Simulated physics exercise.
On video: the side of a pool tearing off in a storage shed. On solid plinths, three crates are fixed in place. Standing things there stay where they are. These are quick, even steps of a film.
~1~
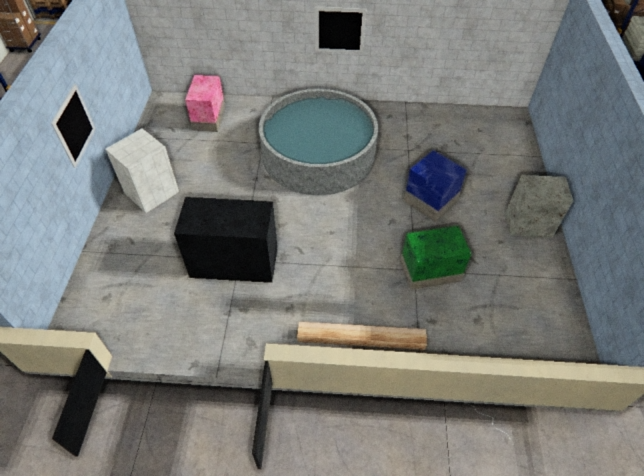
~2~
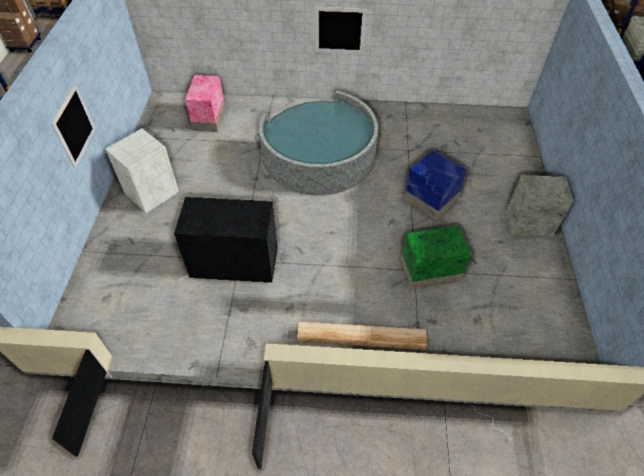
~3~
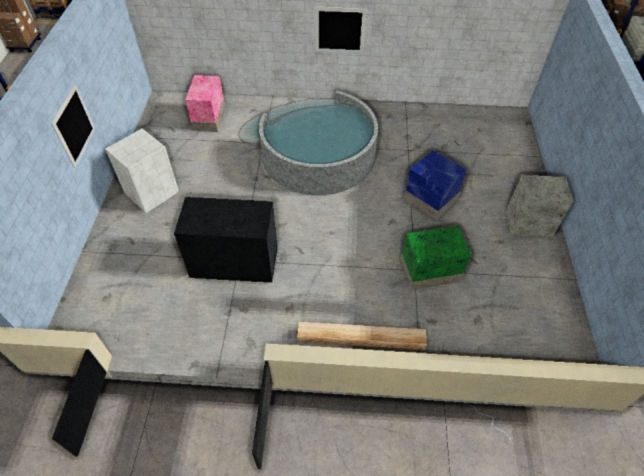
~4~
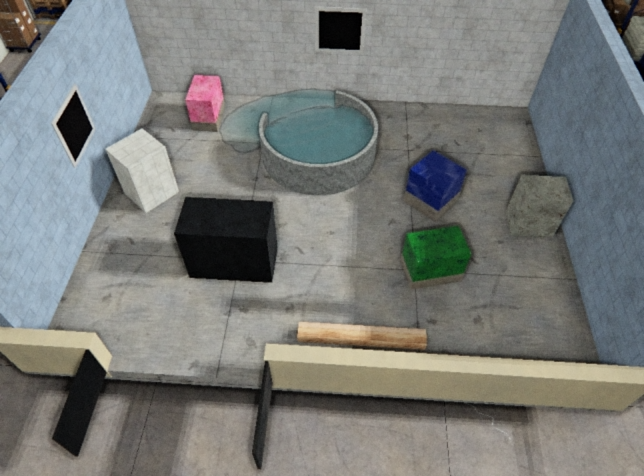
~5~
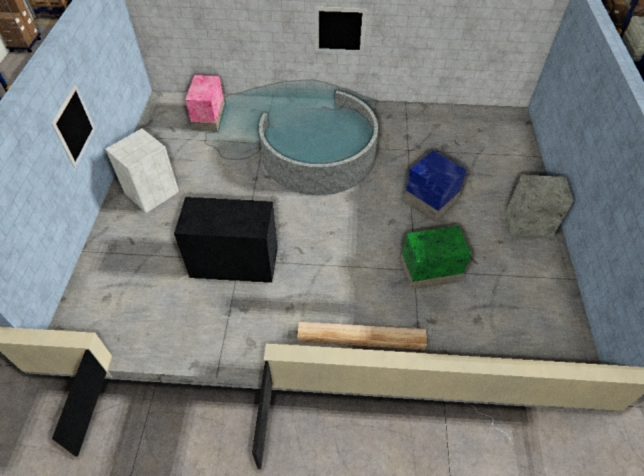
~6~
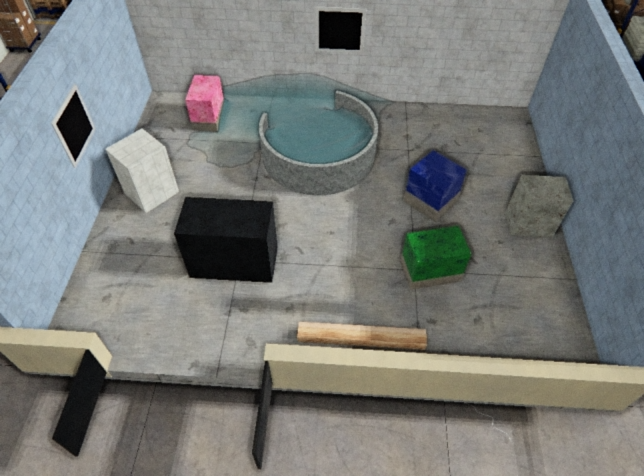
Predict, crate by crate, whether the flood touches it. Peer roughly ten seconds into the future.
At the end, the pink crate is hit; the blue crate is spared; the green crate is spared.
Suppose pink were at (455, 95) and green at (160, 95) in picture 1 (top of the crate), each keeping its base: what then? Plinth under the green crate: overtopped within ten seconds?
I'd say the green crate is hit by the flood.
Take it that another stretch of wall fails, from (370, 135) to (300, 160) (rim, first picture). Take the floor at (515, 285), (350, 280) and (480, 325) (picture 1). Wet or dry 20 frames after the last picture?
Place one: Reached by the flood. Place two: Reached by the flood. Place three: Reached by the flood.
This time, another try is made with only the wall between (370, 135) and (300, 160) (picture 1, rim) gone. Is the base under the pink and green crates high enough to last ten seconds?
Pink crate: Untouched; green crate: Overtopped.
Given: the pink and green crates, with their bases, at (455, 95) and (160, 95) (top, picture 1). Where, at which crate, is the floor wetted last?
Crate marked blue.
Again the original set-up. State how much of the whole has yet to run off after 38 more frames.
That works out to about 96 per cent.
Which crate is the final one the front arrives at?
I'd go with the crate marked green.
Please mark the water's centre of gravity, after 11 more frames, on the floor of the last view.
The water's middle lies around (279, 127).
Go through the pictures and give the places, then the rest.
In the first picture, still water in the round tank at (319, 128).
In the second picture, water pours out on the round tank's far side and has run to (259, 138).
In the third picture, water pours out on the round tank's far side and has run to a hidden place.
In the fourth picture, the front is at a hidden place, out from the gap on the round tank's far side.
In the fifth picture, the front is at (373, 100), out from the gap on the round tank's far side.
In the sixth picture, the front is at a hidden place, out from the gap on the round tank's far side.
A moment on, water covers 15 % of the floor; the pink crate water round its plinth, the blue crate not reached, the green crate not reached.
Next, water covers 30 % of the floor; the pink crate water round its plinth, the blue crate not reached, the green crate not reached.
Then, water covers 55 % of the floor; the pink crate water round its plinth, the blue crate water round its plinth, the green crate not reached.
Later, water covers 75 % of the floor; the pink crate water round its plinth, the blue crate water round its plinth, the green crate water round its plinth.
In the end, water covers 95 % of the floor; the pink crate was topped, the blue crate stayed above the water, the green crate stayed above the water.
